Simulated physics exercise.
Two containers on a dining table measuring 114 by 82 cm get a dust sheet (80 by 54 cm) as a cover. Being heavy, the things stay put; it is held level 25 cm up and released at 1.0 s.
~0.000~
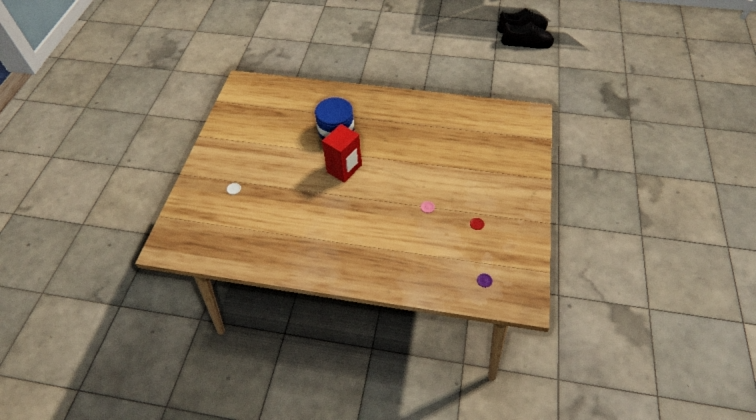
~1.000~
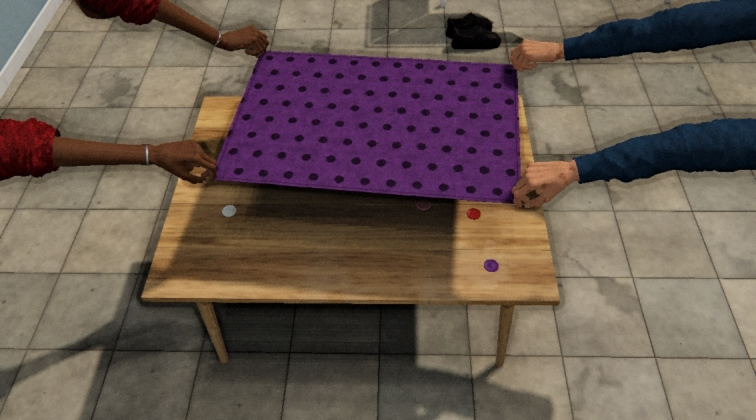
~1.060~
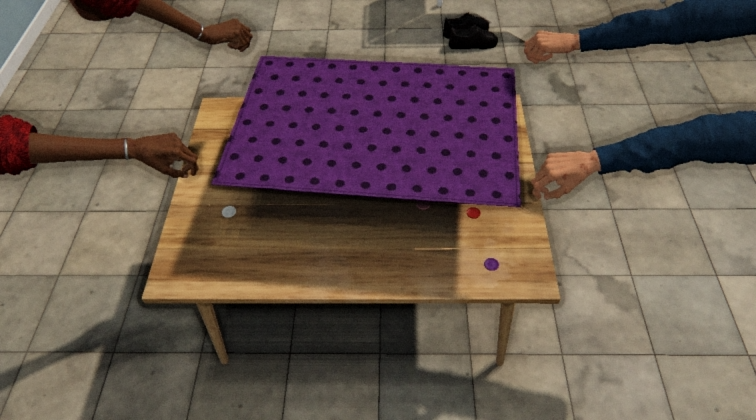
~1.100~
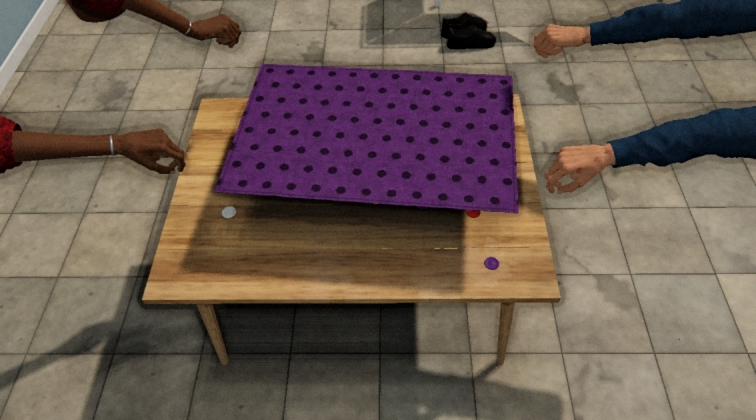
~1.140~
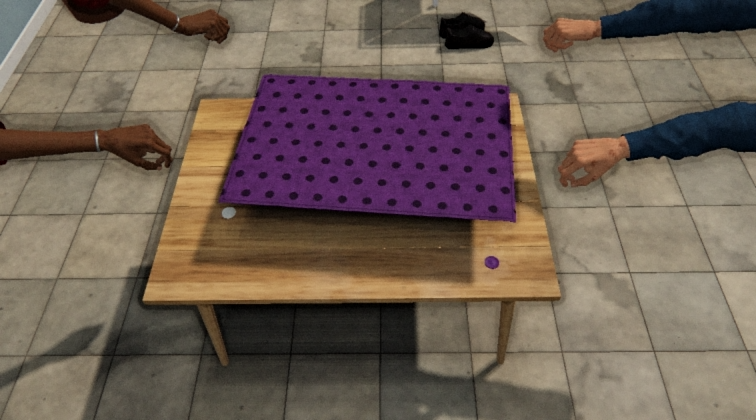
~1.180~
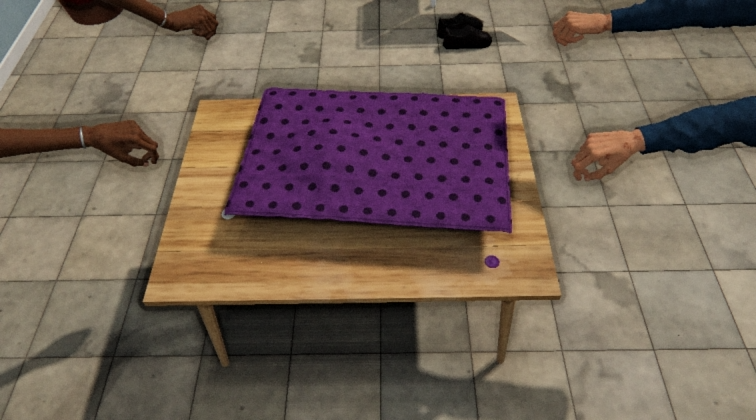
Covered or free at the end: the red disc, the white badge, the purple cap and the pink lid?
Result: Red disc gets covered, white badge remains in the open, purple cap stays uncovered, pink lid vanishes under it.
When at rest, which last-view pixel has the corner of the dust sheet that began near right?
About (488, 254).
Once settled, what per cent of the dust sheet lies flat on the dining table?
About 45 percent of it.
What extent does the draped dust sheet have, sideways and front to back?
About 74 cm wide by 58 cm front to back.
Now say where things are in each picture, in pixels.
Shows, red disc (477, 224); white badge (234, 188); purple cap (485, 280); pink lid (428, 207); red box (341, 137), 15 cm tall; blue canister (334, 110), 9 cm tall, in the first picture.
Shows, dust sheet corners (210, 180) (261, 51) (517, 65) (521, 205); highest point 25 cm, lowest 25 cm, in the second picture.
Shows, dust sheet corners (212, 185) (261, 56); highest point 23 cm, lowest 23 cm, in the third picture.
Shows, dust sheet corners (215, 192) (262, 64); highest point 20 cm, lowest 20 cm, in the fourth picture.
Shows, dust sheet corners (219, 203) (264, 75); highest point 17 cm, lowest 16 cm, in the fifth picture.
Shows, dust sheet corners (225, 215) (266, 90) (504, 100) (511, 233); highest point 15 cm, lowest 10 cm, in the sixth picture.
After 1.4 s, 35 % of it is down, spanning 76 by 58 cm, above red disc, pink lid.
After 1.5 s, 40 % of it is down, spanning 75 by 58 cm, above red disc, pink lid.
After 1.7 s, 45 % of it is down, spanning 74 by 58 cm, above red disc, pink lid.
After 1.9 s, 45 % of it is down, spanning 75 by 58 cm, above red disc, pink lid.
After 2.7 s, 45 % of it is down, spanning 75 by 58 cm, above red disc, pink lid.
